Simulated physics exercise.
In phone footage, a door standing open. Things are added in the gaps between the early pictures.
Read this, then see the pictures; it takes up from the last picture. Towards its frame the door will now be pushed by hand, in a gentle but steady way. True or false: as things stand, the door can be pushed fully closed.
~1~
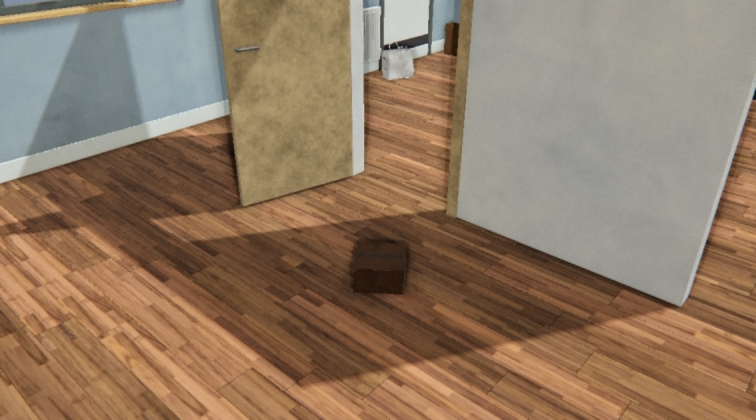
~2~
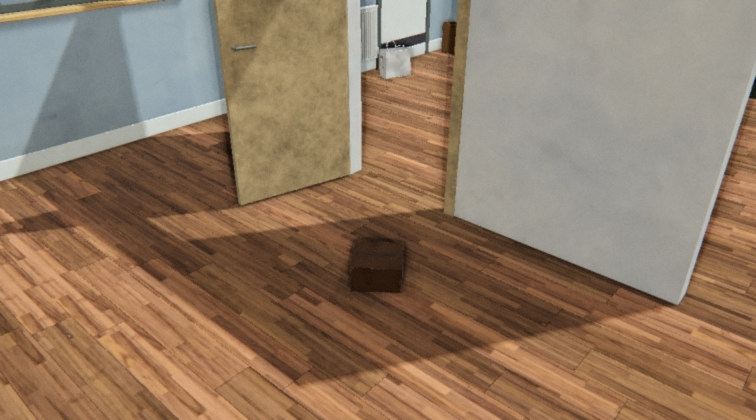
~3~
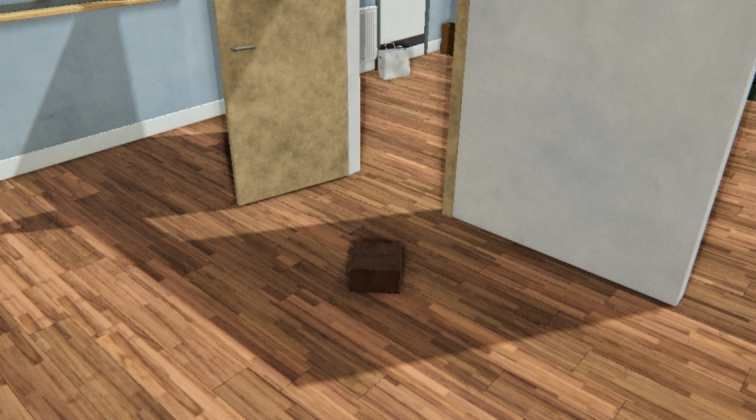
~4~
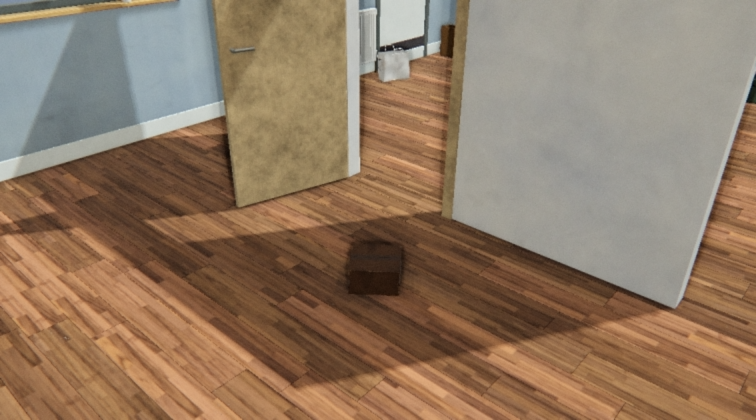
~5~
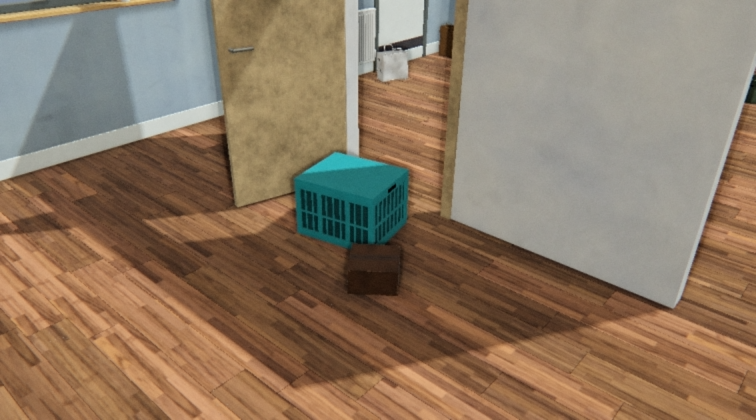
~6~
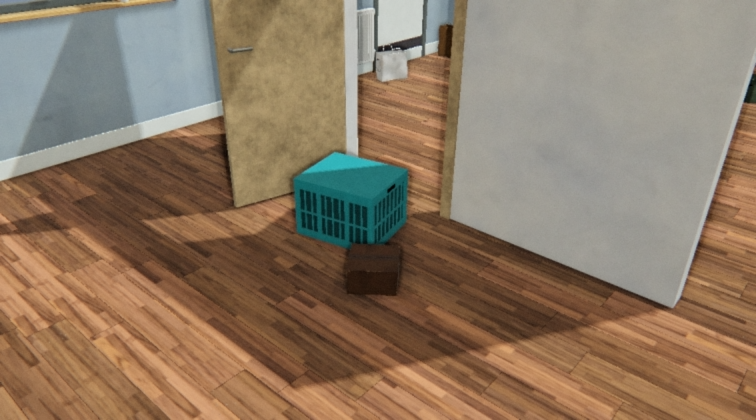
False.
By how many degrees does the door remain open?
Roughly 65 degrees open.
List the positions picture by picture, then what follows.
Door wide open and still; brown parcel (380, 268), in the first picture.
Door wide open and still; brown parcel (378, 266), in the second picture.
Door wide open and still; brown parcel (376, 267), in the third picture.
Door wide open and still; brown parcel (376, 269), in the fourth picture.
Door wide open and still; brown parcel (374, 269), in the fifth picture.
Door wide open and still; turquoise chest (352, 201); brown parcel (374, 269), in the sixth picture.
Then, 0.50 s past the last view, open by 91°.
Then, 0.80 s past the last view, open by 74°.
Finally, open by 67°; both still in place. Final places as the last picture's camera would see them, turquoise chest near (354, 201).
